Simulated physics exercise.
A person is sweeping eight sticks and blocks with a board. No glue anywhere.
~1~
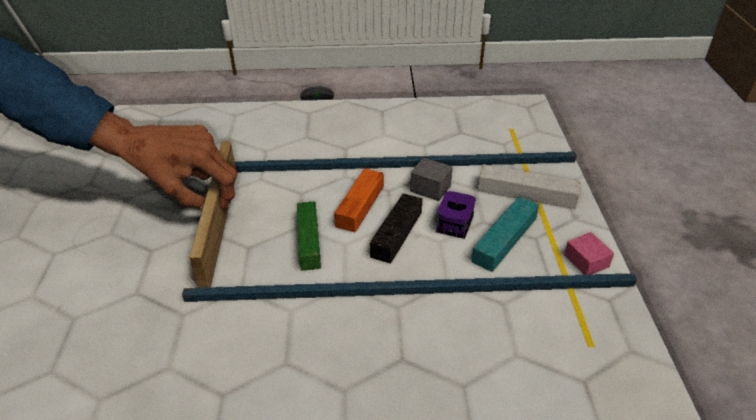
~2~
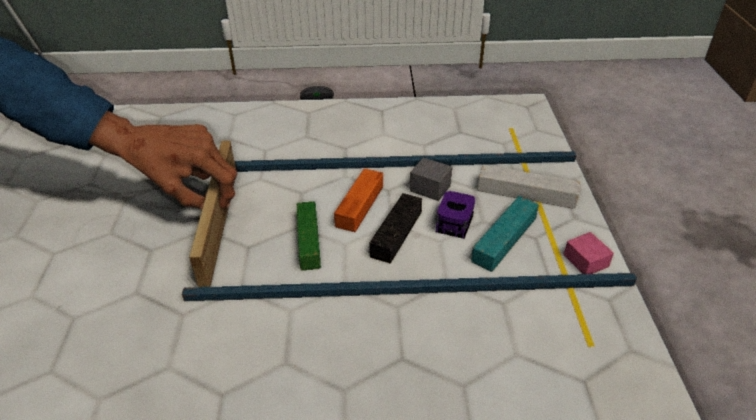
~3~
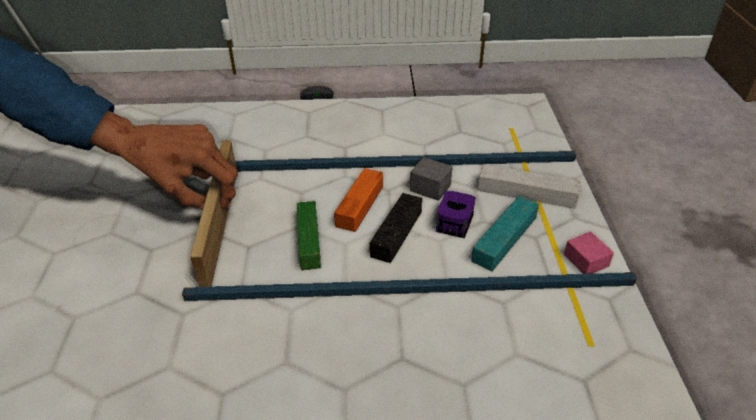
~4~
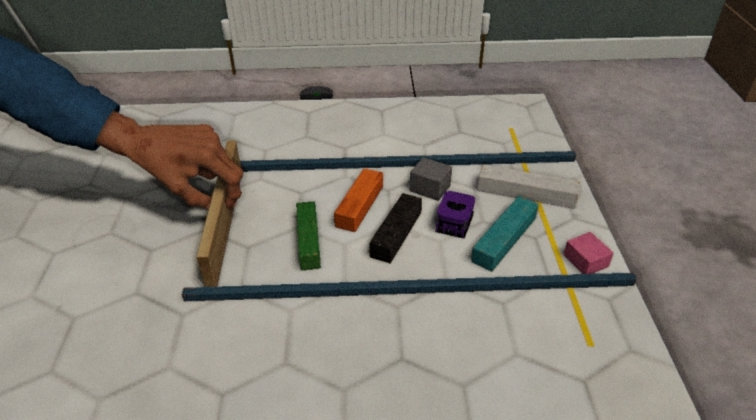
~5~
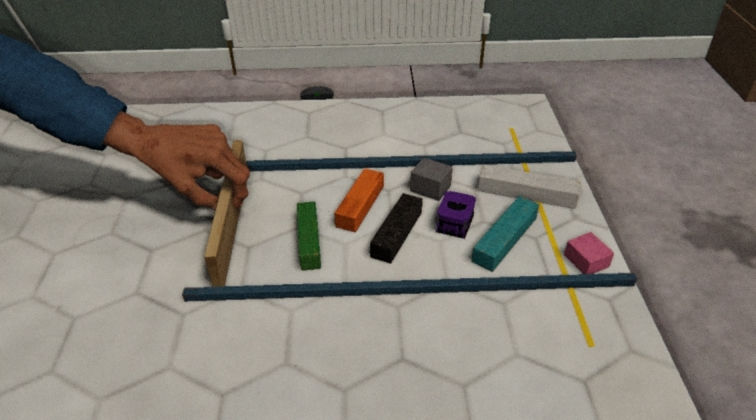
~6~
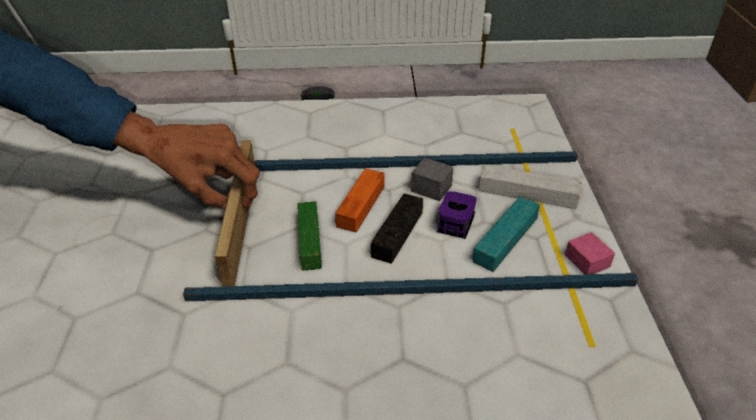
A hand held a wooden board upright at the left of some scattered colourful blocks between two blue rails, keeping still at first, then slid it slightly right, while the blocks stayed put.
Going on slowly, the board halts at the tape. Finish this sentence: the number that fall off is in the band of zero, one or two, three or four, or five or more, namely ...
Namely three or four.
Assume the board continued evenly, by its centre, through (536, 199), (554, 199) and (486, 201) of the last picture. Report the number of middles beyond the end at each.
Place by place: 4, 4 and 0.
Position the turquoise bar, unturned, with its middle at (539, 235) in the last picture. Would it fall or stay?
Result: It comes off.
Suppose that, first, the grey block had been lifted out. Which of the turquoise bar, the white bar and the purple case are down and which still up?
Note: Turquoise bar is off by the end; white bar is off by the end; purple case is off by the end.
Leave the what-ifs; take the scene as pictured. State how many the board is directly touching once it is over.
So the total is 2.
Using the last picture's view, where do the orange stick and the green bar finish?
The orange stick comes to rest close to (559, 187), while the green bar rests close to (562, 228).
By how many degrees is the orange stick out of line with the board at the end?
Roughly 20 degrees.
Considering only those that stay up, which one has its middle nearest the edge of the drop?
The one out in front is the black bar.
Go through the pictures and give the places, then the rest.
Pink block (588, 254); white bar (528, 186); turquoise bar (506, 233); board (216, 209); tape (543, 216), in the first frame.
White bar (528, 186); grey block (431, 179), in the second frame.
Turquoise bar (506, 232); green bar (308, 234), in the third frame.
Pink block (588, 254); purple case (455, 215), in the fourth frame.
White bar (528, 186); black bar (397, 227), in the fifth frame.
Pink block (589, 254); white bar (529, 187); turquoise bar (507, 232); board (239, 208); tape (544, 216), in the sixth frame.
Soon after, none off yet; pink block at rest near (589, 254); white bar at rest near (529, 187); turquoise bar at rest near (507, 232).
After that, none off yet; pink block moving near (594, 255); white bar displaced a little near (549, 188); turquoise bar displaced a little near (560, 239).
In the end, the number that fall off is three or four; gone, purple case, turquoise bar, white bar and pink block.
